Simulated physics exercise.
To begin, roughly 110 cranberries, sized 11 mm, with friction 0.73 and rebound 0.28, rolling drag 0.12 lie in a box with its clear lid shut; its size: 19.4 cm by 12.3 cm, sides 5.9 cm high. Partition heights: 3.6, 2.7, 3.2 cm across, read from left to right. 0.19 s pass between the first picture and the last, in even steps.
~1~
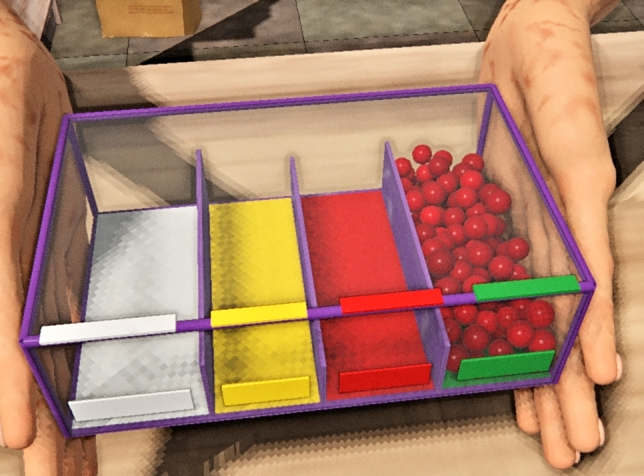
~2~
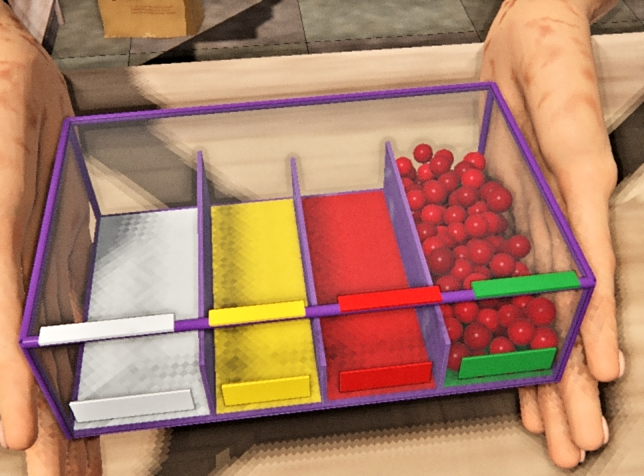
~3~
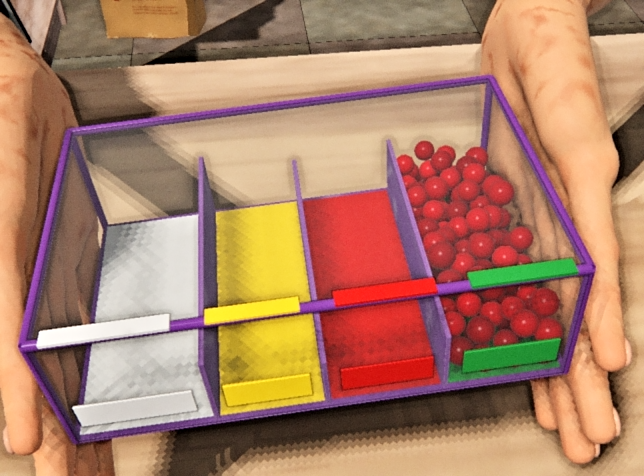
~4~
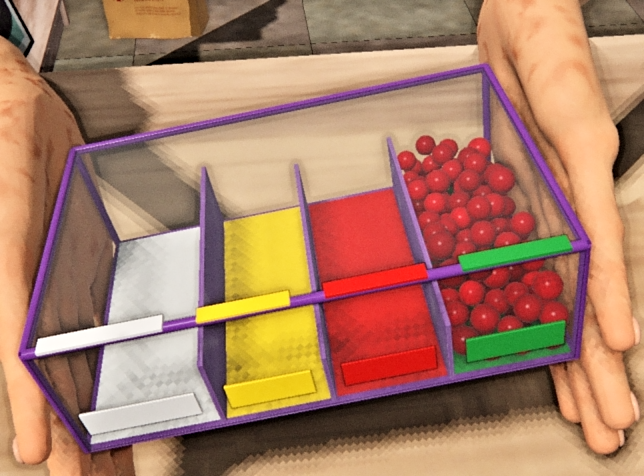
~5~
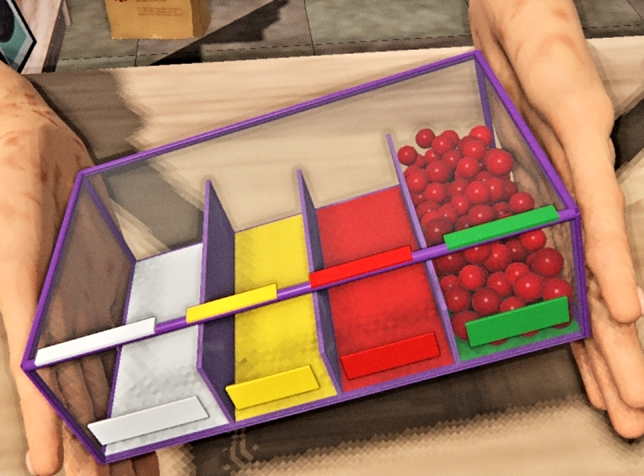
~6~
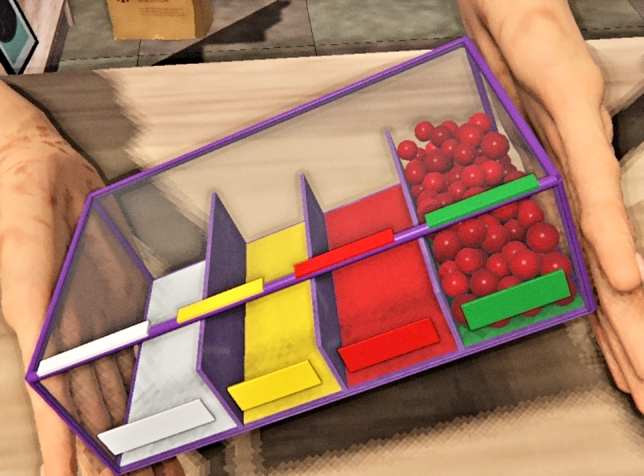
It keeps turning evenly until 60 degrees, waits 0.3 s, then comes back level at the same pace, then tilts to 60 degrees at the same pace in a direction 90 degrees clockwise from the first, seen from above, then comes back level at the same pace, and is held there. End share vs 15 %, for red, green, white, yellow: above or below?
Red: Below, green: Above, white: Below, yellow: Below.
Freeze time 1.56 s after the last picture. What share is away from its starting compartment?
Around 10 per cent is out of its starting compartment then.
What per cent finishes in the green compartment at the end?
My guess would be close to 90 per cent.
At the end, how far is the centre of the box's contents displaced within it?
The shift is roughly 2.0 cm.
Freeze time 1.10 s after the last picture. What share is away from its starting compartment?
At that moment, I'd say around 10 percent.
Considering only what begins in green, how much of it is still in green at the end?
My estimate is some 90 in a hundred.
Then, 0.60 s after the last picture, tilt 58 degrees; red 5 %, green 90 %, yellow 5 %; middle of all pieces near (416, 151).
Then, 1.10 s after the last picture, tilt 12 degrees; red 5 %, green 90 %, yellow 5 %; middle of all pieces near (426, 257).
Then, 1.56 s after the last picture, tilt 43 degrees; red 5 %, green 90 %, yellow 5 %; middle of all pieces near (421, 298).
Then, 2.00 s after the last picture, tilt 0 degrees; red 5 %, green 90 %, yellow 5 %; middle of all pieces near (438, 226).
In the end, red 5 %, green 90 %, white 0 %, yellow 5 %.
